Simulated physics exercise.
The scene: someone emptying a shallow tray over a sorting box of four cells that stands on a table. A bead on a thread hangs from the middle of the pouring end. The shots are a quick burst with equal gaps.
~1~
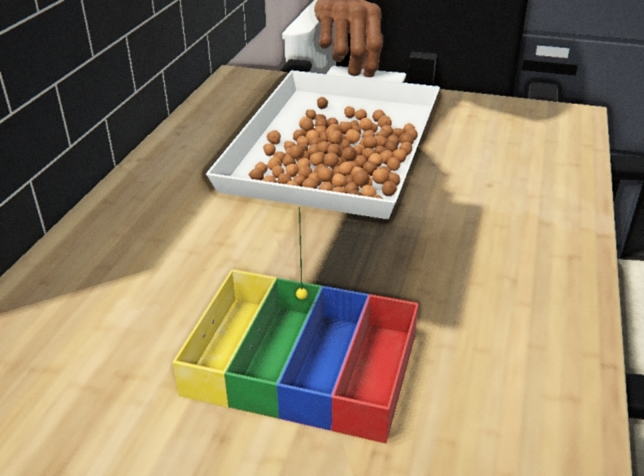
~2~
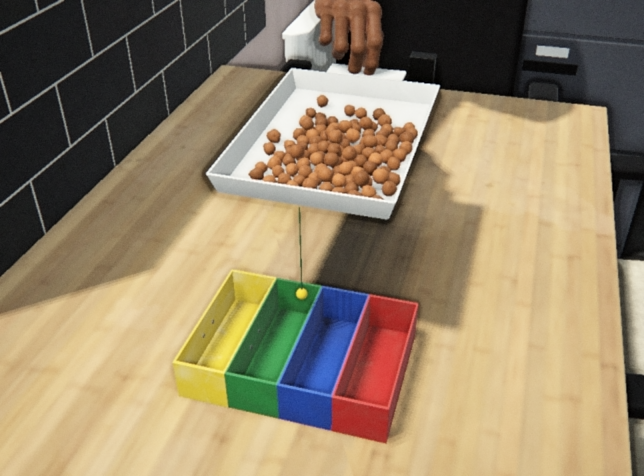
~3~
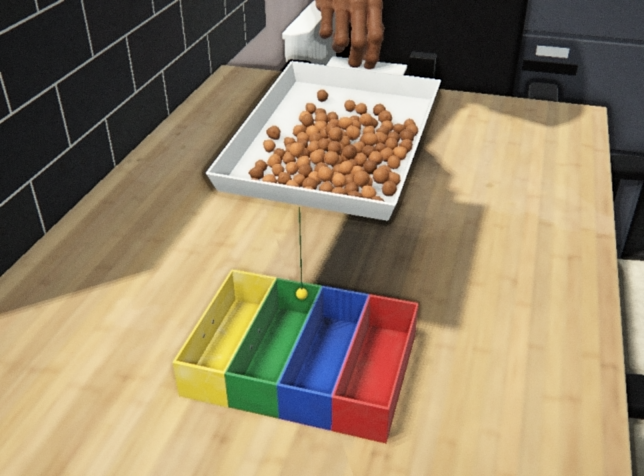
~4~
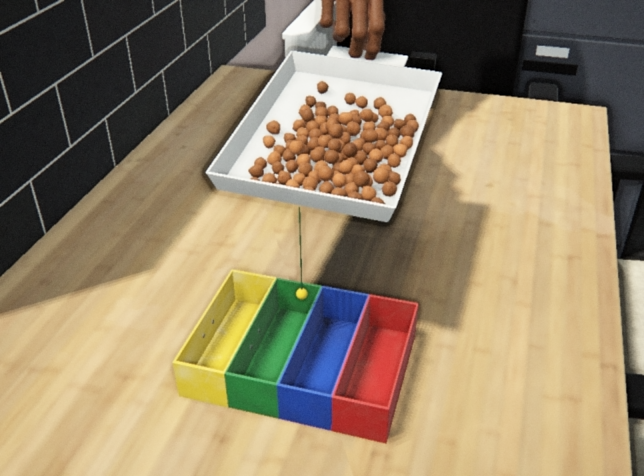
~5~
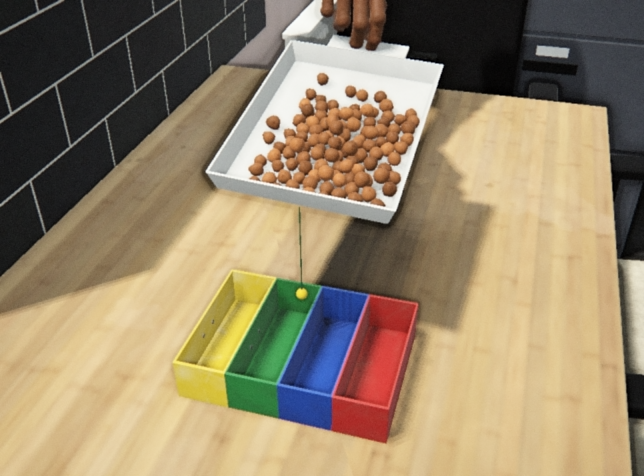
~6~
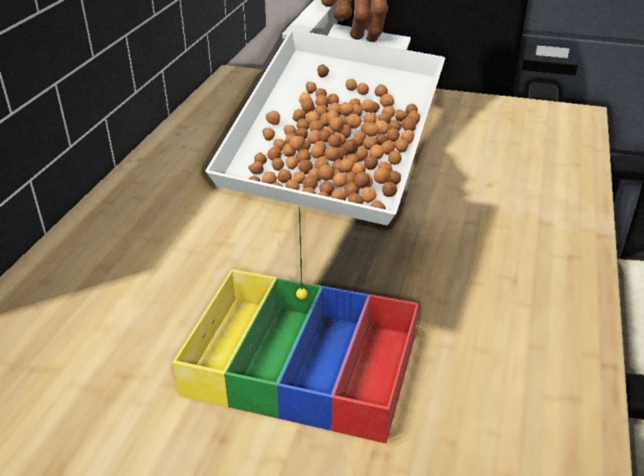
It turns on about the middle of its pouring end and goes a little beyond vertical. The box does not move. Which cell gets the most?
It favours the red compartment.
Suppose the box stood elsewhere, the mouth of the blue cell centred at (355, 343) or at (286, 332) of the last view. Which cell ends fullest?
First that blue cell, then the red one.
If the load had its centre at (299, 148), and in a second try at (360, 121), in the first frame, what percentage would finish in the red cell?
Roughly 40 per cent, and 50 per cent.
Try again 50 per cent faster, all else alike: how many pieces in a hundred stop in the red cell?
Near 50 %.
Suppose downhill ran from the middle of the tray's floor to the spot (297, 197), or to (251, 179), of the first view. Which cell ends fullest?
First green, then the yellow cell.
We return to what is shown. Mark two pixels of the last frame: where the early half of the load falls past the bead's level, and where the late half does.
Around (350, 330) and then (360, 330).
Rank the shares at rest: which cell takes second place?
In second place: That blue cell.
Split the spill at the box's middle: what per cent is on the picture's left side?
Close to 30 per cent.
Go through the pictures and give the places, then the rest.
Corners of the pouring end at (216, 171) and (389, 197), level; middle of the load at (337, 153), hazelnuts; bead on its thread at (302, 294); yellow cell at (201, 381); green cell at (252, 392); blue cell at (305, 404); red cell at (360, 416), in the first picture.
Corners of the pouring end at (216, 171) and (389, 198), level; middle of the load at (337, 152), in the second picture.
Corners of the pouring end at (216, 171) and (389, 199), tipped barely, lowest at the right corner; middle of the load at (338, 150), in the third picture.
Corners of the pouring end at (216, 170) and (389, 202), tipped a little, lowest at the right corner; middle of the load at (338, 147), in the fourth picture.
Corners of the pouring end at (216, 169) and (389, 204), tipped a little, lowest at the right corner; middle of the load at (338, 144), in the fifth picture.
Corners of the pouring end at (216, 168) and (389, 207), tipped a little, lowest at the right corner; middle of the load at (338, 141); yellow cell at (201, 381); green cell at (252, 392); blue cell at (305, 404); red cell at (360, 416), in the sixth picture.
Soon, tray tipped steeply; nearly all on the tray; a stray few falling or outside the box.
A while on, tray tipped right over; about half on the tray; a small part in the blue cell; a small part in the red cell; a stray few in the green cell; about a quarter falling or outside the box.
Towards the end, tray tipped past a quarter turn; about half in the red cell; about a third in the blue cell; a small part in the green cell; a stray few in the yellow cell; a small part falling or outside the box.
Finally, tray tipped past a quarter turn; about half in the red cell; about a third in the blue cell; a small part in the green cell; a stray few in the yellow cell; a small part outside the box.
